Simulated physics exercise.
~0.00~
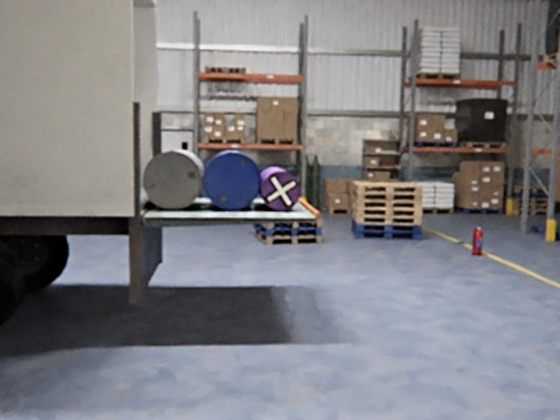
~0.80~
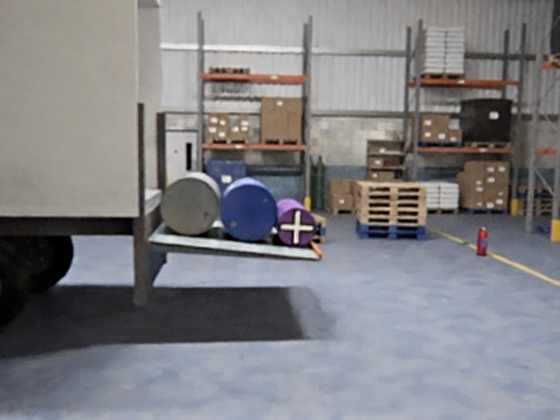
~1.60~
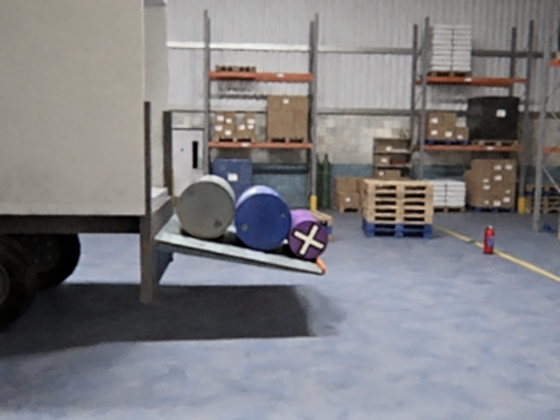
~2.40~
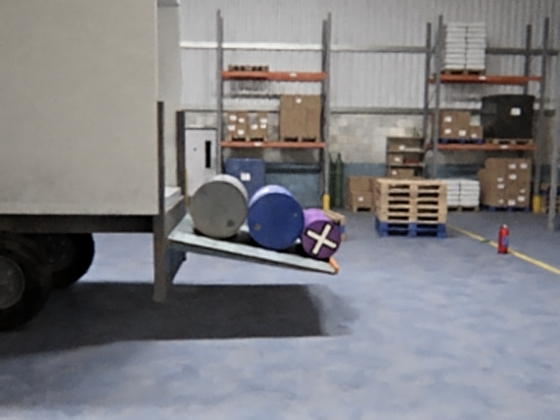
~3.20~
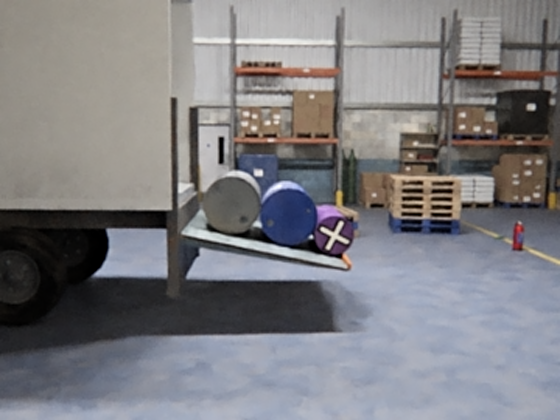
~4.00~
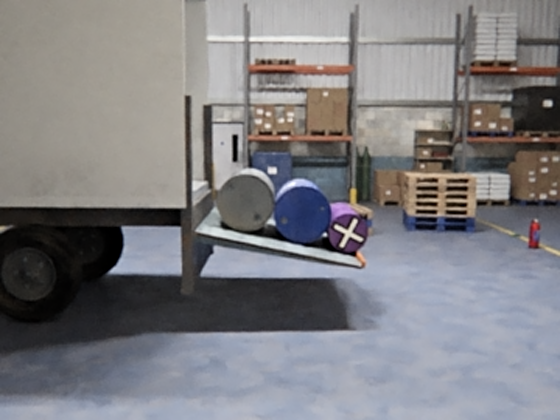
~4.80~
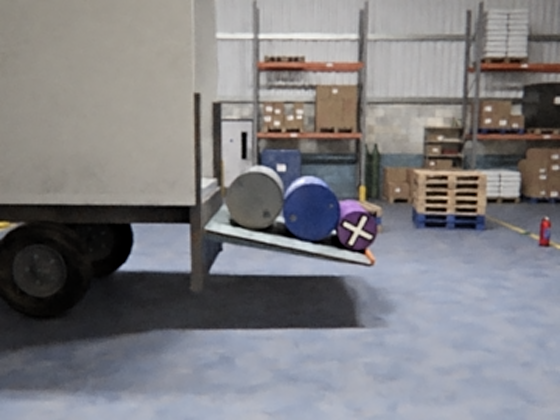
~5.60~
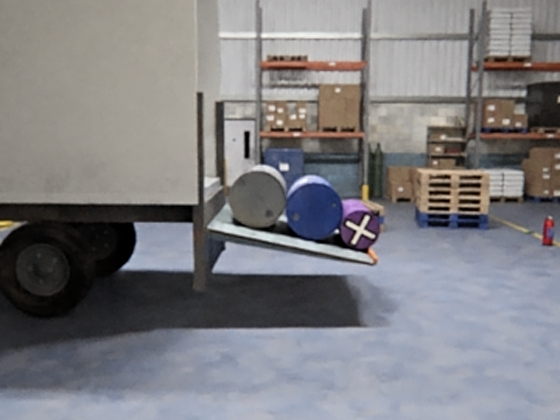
Three drums on a lorry's tail lift rolling slightly as the plate drops and tilts down rightward, then resting against the end stop.
